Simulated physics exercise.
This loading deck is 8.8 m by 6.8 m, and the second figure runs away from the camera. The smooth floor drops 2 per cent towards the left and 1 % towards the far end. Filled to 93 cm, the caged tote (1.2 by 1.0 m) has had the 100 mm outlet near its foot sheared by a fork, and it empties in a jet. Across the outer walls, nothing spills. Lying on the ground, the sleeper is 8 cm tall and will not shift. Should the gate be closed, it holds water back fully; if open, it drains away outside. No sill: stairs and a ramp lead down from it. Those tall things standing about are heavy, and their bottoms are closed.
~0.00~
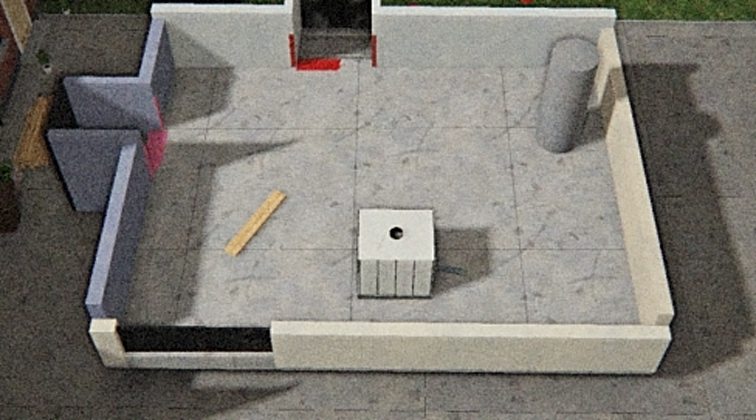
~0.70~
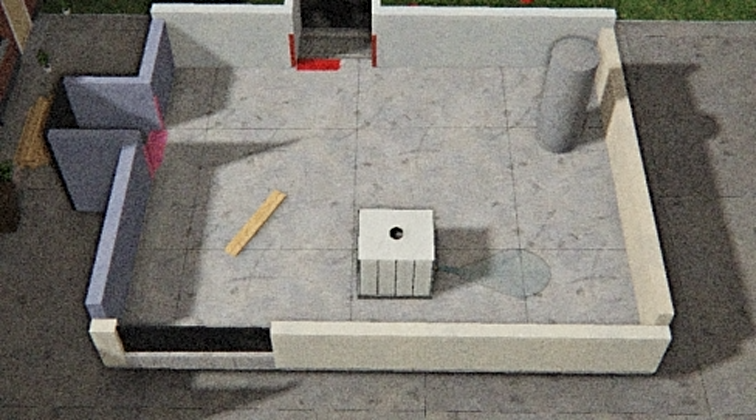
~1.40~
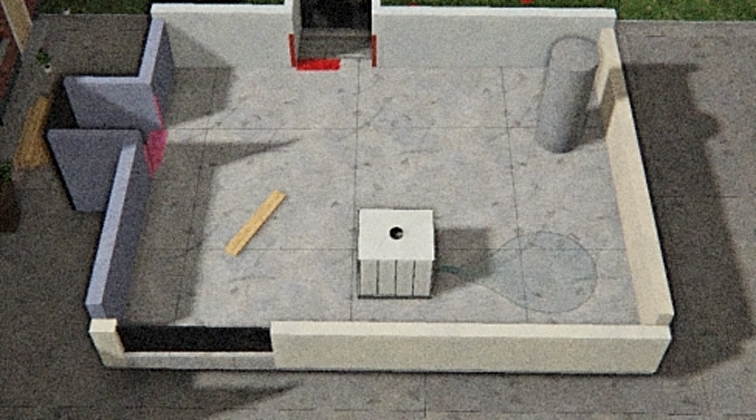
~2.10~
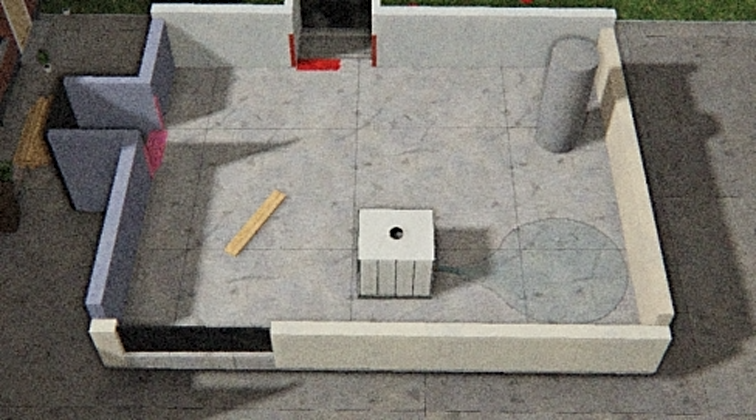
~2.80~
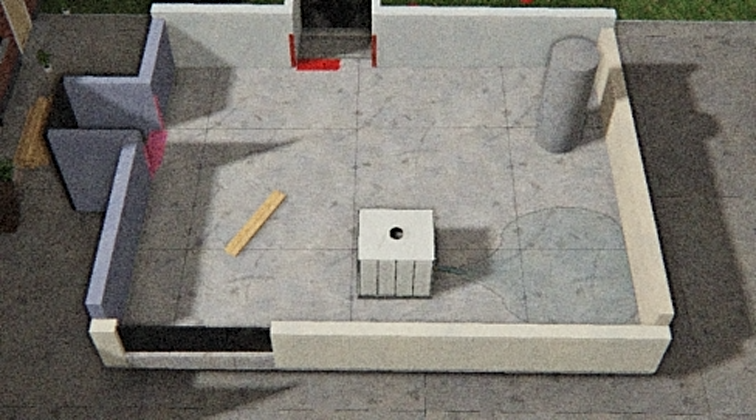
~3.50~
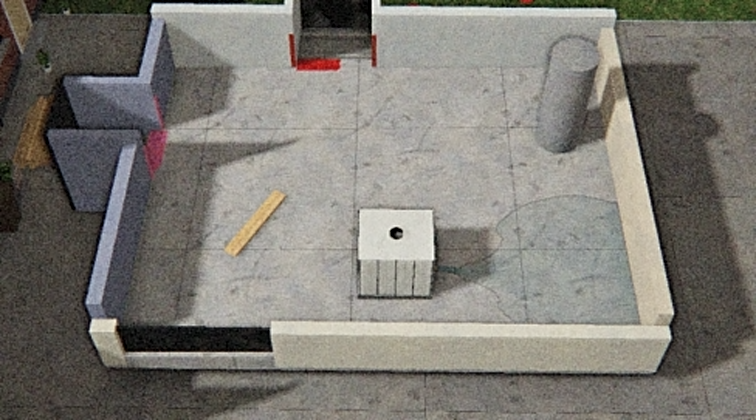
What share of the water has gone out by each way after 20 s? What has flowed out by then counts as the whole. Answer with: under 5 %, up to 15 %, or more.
The gateway takes under 5 %; the flight of stairs down (marked pink) takes less than 5 %; the ramp down (marked red) takes under 5 %.
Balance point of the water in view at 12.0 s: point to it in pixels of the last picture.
The water is centred close to (527, 225).
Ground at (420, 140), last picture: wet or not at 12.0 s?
Soaked.
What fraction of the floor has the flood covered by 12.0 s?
Something like 35 percent is wet.
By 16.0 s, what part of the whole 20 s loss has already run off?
Roughly 0 per cent.
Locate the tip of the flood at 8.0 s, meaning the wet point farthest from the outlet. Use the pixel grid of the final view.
Front tip: Around pixel (577, 118).
After 5.0 s water covers 15 % of the floor and is deepest (6 cm) near (469, 273); gone so far, the gateway 0 %, the flight of stairs down (marked pink) 0 %, the ramp down (marked red) 0 %.
After 8.0 s water covers 20 % of the floor and is deepest (6 cm) near (469, 273); gone so far, the gateway 0 %, the flight of stairs down (marked pink) 0 %, the ramp down (marked red) 0 %.
After 12.0 s water covers 35 % of the floor and is deepest (5 cm) near (469, 273); gone so far, the gateway 0 %, the flight of stairs down (marked pink) 0 %, the ramp down (marked red) 0 %.
After 16.0 s water covers 55 % of the floor and is deepest (5 cm) near (469, 273); gone so far, the gateway 0 %, the flight of stairs down (marked pink) 0 %, the ramp down (marked red) 0 %.
After 20.0 s water covers 65 % of the floor and is deepest (5 cm) near (469, 273); gone so far, the gateway 0 %, the flight of stairs down (marked pink) 0 %, the ramp down (marked red) 2 %.
